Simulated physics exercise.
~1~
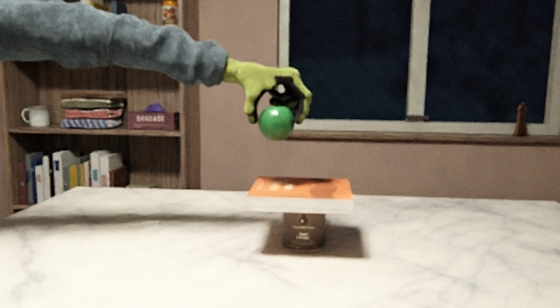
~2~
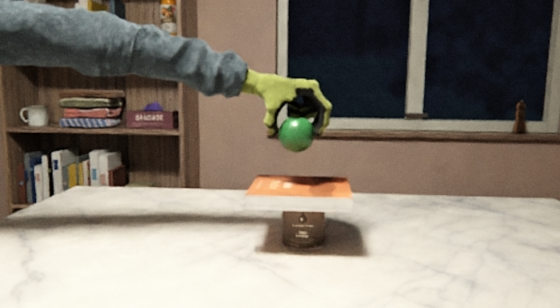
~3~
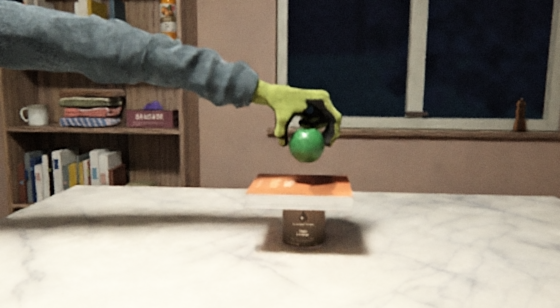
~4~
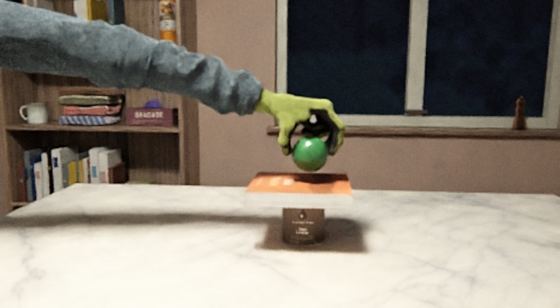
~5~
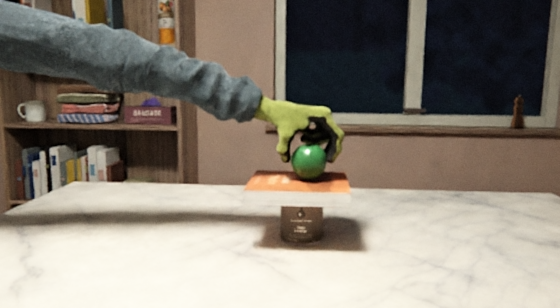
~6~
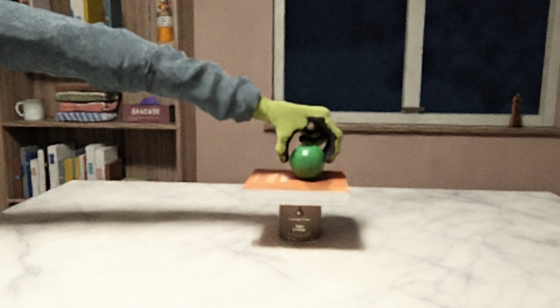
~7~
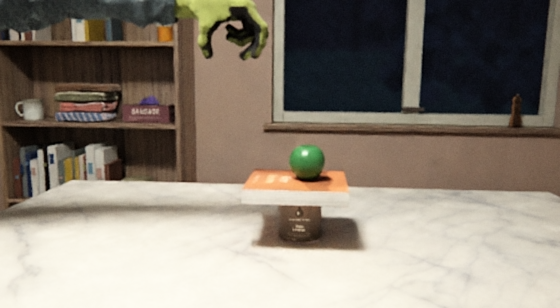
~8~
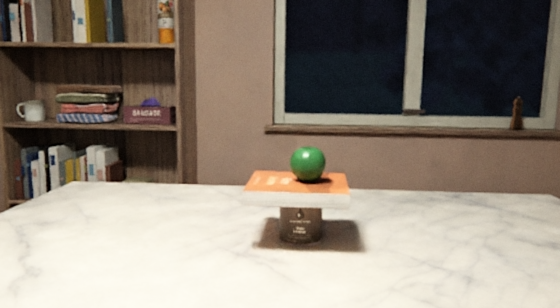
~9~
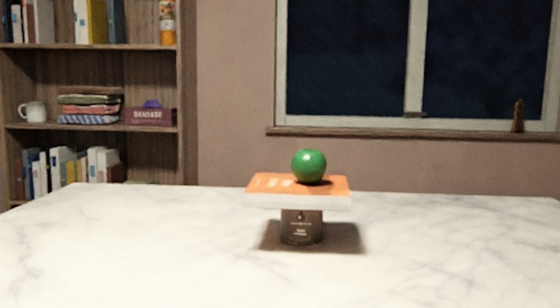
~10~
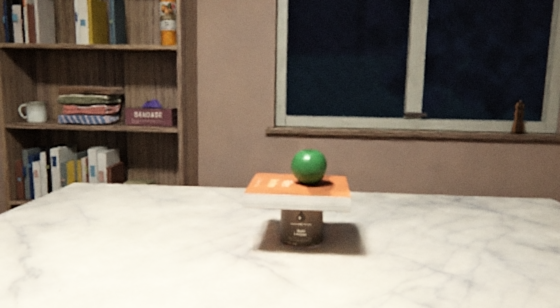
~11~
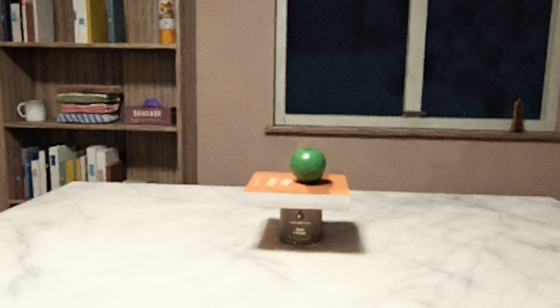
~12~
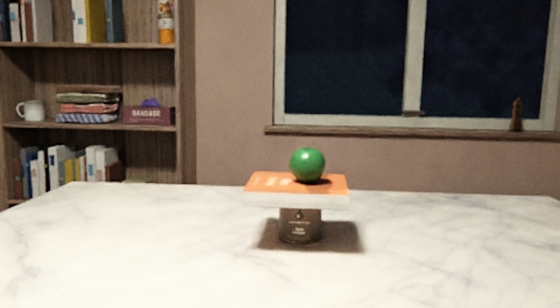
Green hand lowering a green apple onto an orange book balanced on a brown tin, then withdrawing as the stack stays standing.
